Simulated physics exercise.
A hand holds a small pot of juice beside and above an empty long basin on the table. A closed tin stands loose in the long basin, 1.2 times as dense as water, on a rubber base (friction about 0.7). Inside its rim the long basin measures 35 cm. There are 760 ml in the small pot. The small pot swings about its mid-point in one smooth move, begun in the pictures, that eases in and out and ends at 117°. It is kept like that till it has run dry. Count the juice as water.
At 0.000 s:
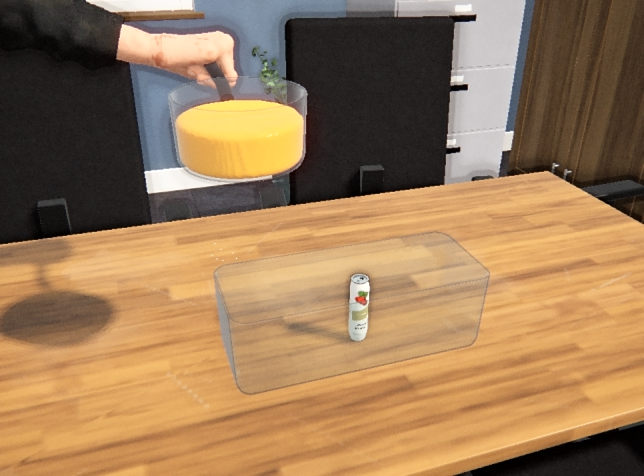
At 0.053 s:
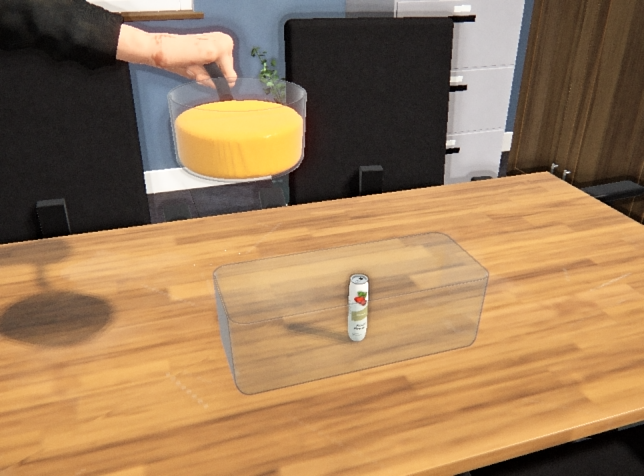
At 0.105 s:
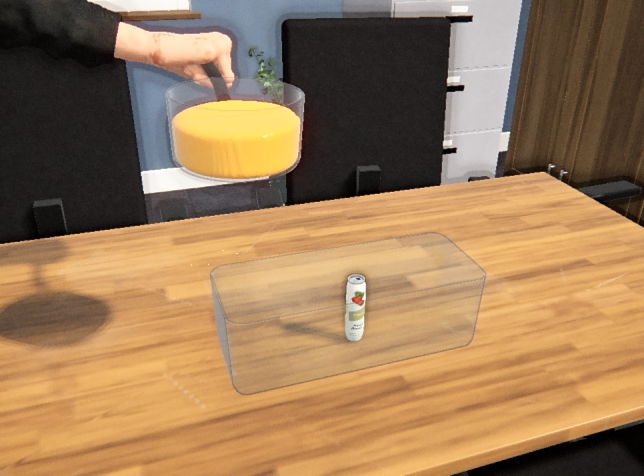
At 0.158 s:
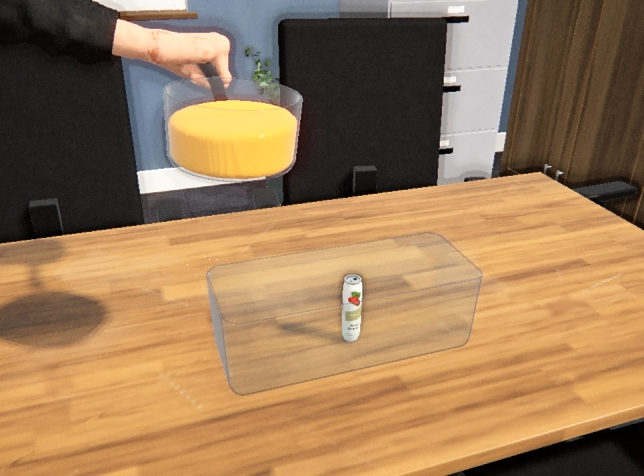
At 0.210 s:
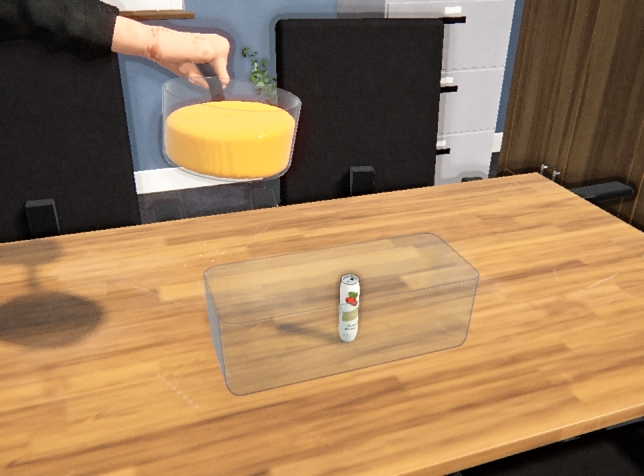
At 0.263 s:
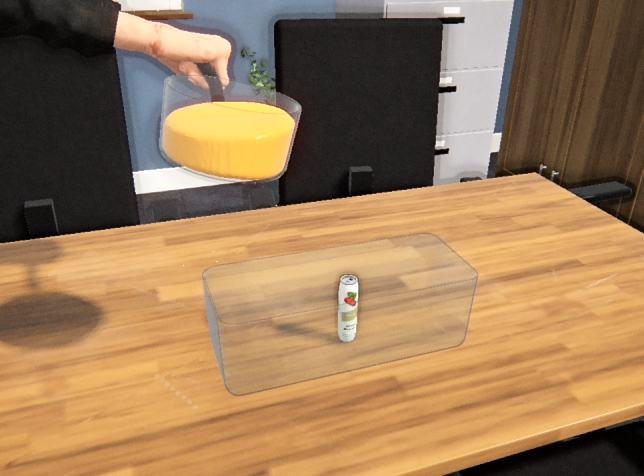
A clear pot of orange-yellow juice, held from above by a hand in a dark sleeve at upper left, tilts slowly and slightly, its right side dipping. Below it, a small white tin with a red and green design stands inside a clear, empty long basin on a wooden table, with black chairs behind. The view, looking down across the table in a room, drifts very slightly.
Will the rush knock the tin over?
It topples.
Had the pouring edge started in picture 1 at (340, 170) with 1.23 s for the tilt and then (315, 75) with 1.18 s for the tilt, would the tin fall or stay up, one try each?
First it stays up; then it falls.
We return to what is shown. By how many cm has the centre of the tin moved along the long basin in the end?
Some 7.5 cm.
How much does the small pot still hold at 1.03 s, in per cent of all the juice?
Some 7 per cent.
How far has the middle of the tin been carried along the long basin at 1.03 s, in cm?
Some 1 cm.
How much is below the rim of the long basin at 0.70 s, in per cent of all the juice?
Some 5 per cent.
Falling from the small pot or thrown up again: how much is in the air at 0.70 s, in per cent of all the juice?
Some 36 per cent.
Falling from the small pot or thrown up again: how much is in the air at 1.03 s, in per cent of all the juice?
Near 16 in a hundred.
After 0.70 s the tilt is 72° and 58 per cent is still to pour; the tin stands where it began.
After 1.03 s the tilt is 109° and 7 per cent is still to pour; the tin stands where it began.
After 1.36 s the tilt is 117° and 0 per cent is still to pour; the tin lies on its side.
After 1.73 s the tilt is 117° and 0 per cent is still to pour; the tin lies on its side.
In the end the tin lies on its side.
